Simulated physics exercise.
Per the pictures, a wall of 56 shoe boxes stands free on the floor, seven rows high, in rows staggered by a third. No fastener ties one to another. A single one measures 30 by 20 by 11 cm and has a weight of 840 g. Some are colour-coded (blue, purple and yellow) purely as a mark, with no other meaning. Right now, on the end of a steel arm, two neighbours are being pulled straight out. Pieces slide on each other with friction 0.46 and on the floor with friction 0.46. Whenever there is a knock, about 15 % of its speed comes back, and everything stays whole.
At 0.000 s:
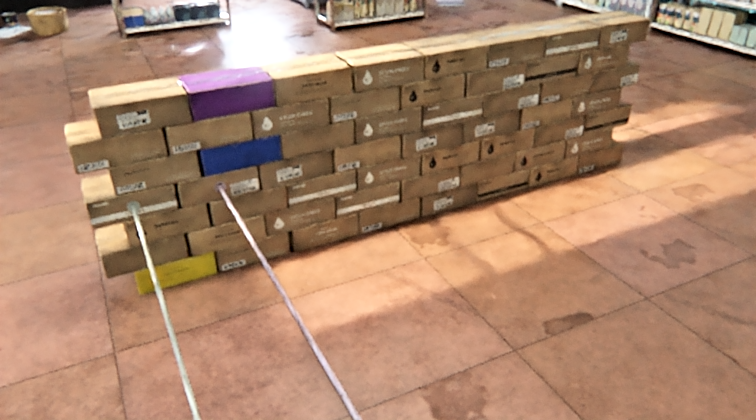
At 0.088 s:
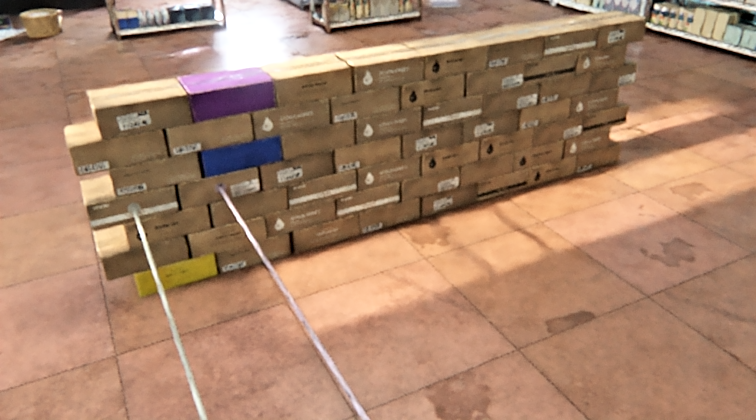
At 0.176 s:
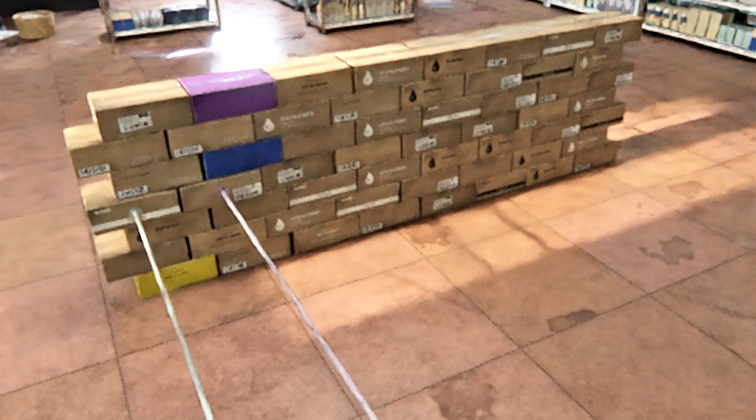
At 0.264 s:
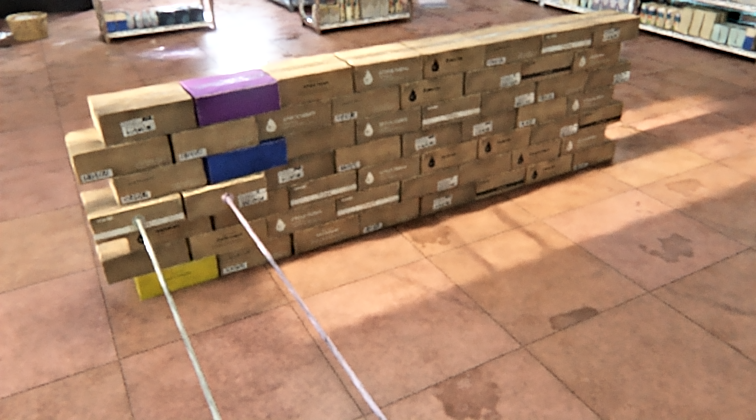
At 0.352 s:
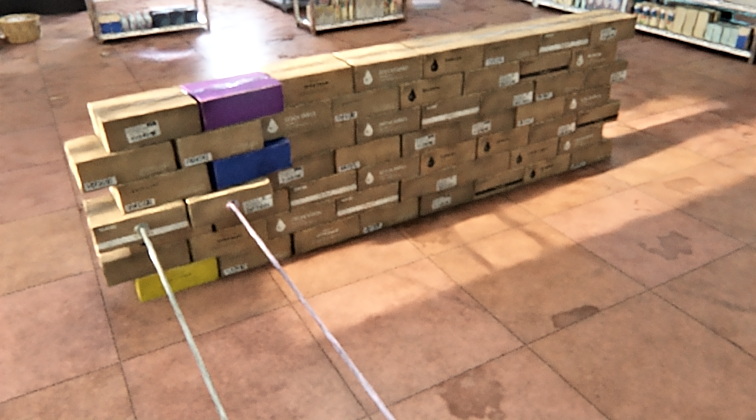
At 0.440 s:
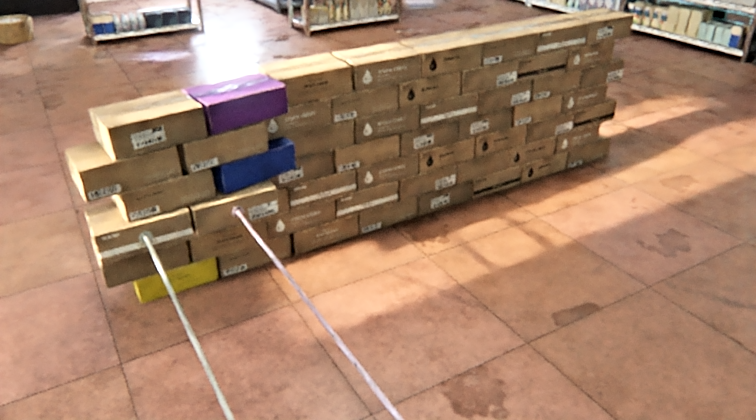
At first, a long wall of stacked boxes stands still on a tiled floor, with two thin rods reaching its left end. The rods then draw two neighbouring boxes outward, and the blue and purple boxes above shift forward with others nearby, while the yellow box below barely moves.
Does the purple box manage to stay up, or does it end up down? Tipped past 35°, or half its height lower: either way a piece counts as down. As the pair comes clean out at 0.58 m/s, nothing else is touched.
It ends up down.
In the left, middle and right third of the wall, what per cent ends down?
30 / 0 / 0 %, left to right.
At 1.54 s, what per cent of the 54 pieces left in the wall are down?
By then 5 %.
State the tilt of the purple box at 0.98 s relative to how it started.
Something like 0°, give or take.
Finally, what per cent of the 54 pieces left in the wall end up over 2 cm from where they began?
Shifted: 15 per cent.
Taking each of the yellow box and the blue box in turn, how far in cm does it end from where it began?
The yellow one ends 0 cm from its start and the blue one 40 cm.
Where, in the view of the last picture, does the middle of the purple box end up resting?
It ends up at about (339, 259) in the last picture.
After 0.58 s, none of the 54 other boxes down, 8 disturbed; purple box 15 cm from its place; blue box 16 cm from its place.
After 0.98 s, none of the 54 other boxes down, 8 disturbed; purple box 21 cm from its place; blue box 22 cm from its place.
After 1.54 s, 3 of the 54 other boxes down; purple box on its side; blue box on its side.
After 2.30 s, 6 of the 54 other boxes down; purple box 64 cm lower; blue box on its side.
In the end (3.1 s), 6 of the 54 other boxes down; purple box 64 cm lower; blue box on its side; yellow box unmoved. From the last view, middles, purple box near (339, 259), blue box near (253, 257).
